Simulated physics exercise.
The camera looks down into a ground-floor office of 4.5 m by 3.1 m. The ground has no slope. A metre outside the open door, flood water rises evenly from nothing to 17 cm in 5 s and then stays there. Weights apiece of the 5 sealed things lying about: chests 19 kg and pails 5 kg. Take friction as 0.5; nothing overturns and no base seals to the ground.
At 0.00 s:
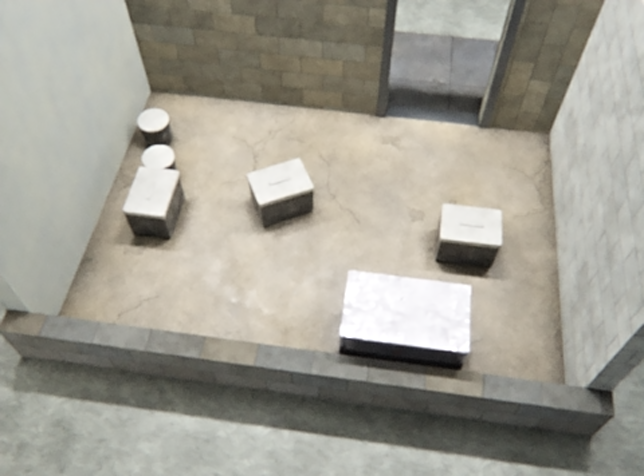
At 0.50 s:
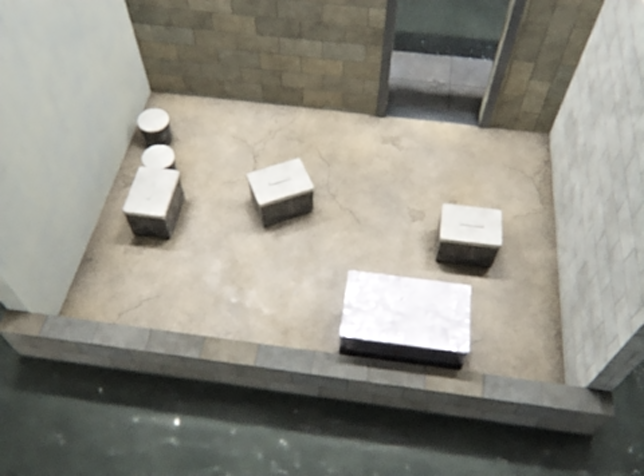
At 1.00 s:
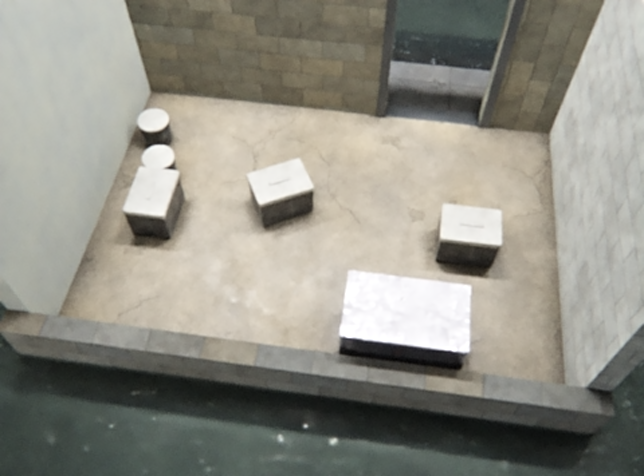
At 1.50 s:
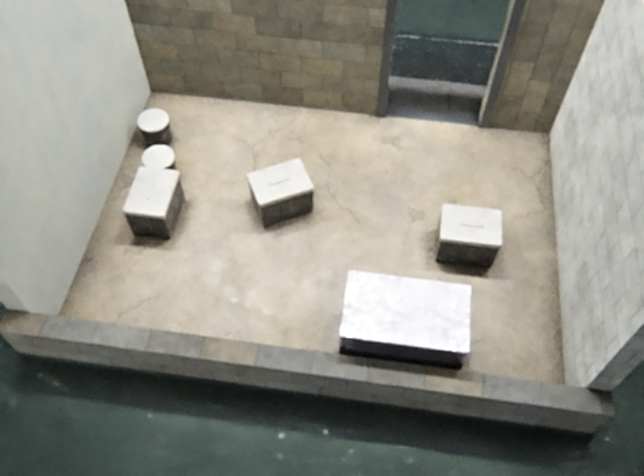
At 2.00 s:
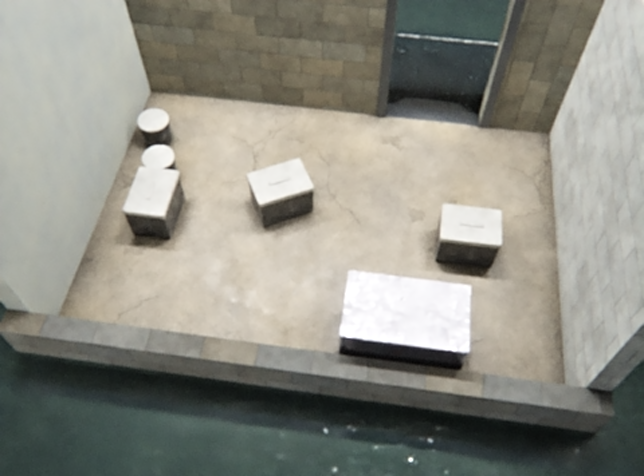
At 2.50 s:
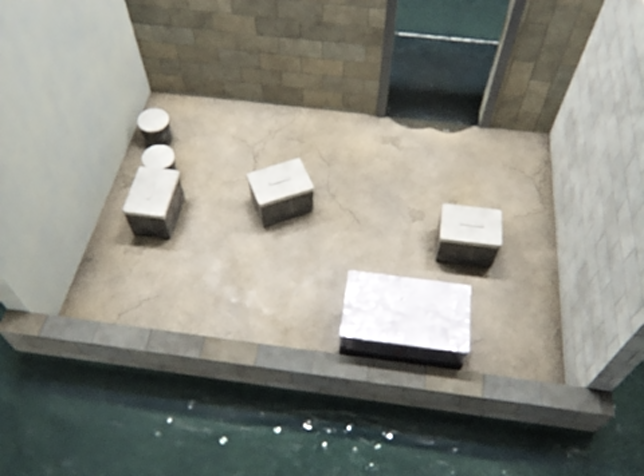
In a walled room seen from above, the blocks and round pails stayed still while dark water covered the pale ground outside, rose beyond the open doorway, and finally just reached its threshold.
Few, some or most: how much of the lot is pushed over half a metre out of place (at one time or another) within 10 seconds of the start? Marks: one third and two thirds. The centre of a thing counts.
That comes to not even a third.
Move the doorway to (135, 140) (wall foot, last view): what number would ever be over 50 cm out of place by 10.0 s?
In that case 2 of them.
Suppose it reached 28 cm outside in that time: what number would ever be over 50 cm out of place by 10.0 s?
Then 2.
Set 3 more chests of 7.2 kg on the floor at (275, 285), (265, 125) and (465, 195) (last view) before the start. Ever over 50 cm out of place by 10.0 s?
In turn: Past it, short of it, more.
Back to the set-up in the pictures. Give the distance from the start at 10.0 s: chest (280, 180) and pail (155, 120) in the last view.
In turn: 0 cm, 0 cm.
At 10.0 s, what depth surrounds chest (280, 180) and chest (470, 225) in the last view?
Roughly 2 and 8 cm.
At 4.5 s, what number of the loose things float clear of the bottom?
0 of them.
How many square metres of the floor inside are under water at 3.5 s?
Some 1.0 m2.
After 3.5 s 0 of 5 are over 50 cm from their spots; 0 afloat.
After 4.5 s 0 of 5 are over 50 cm from their spots; 0 afloat.
After 7.0 s 0 of 5 are over 50 cm from their spots; 0 afloat.
After 10.0 s 0 of 5 are over 50 cm from their spots, and 0 have been at some point; 0 afloat.
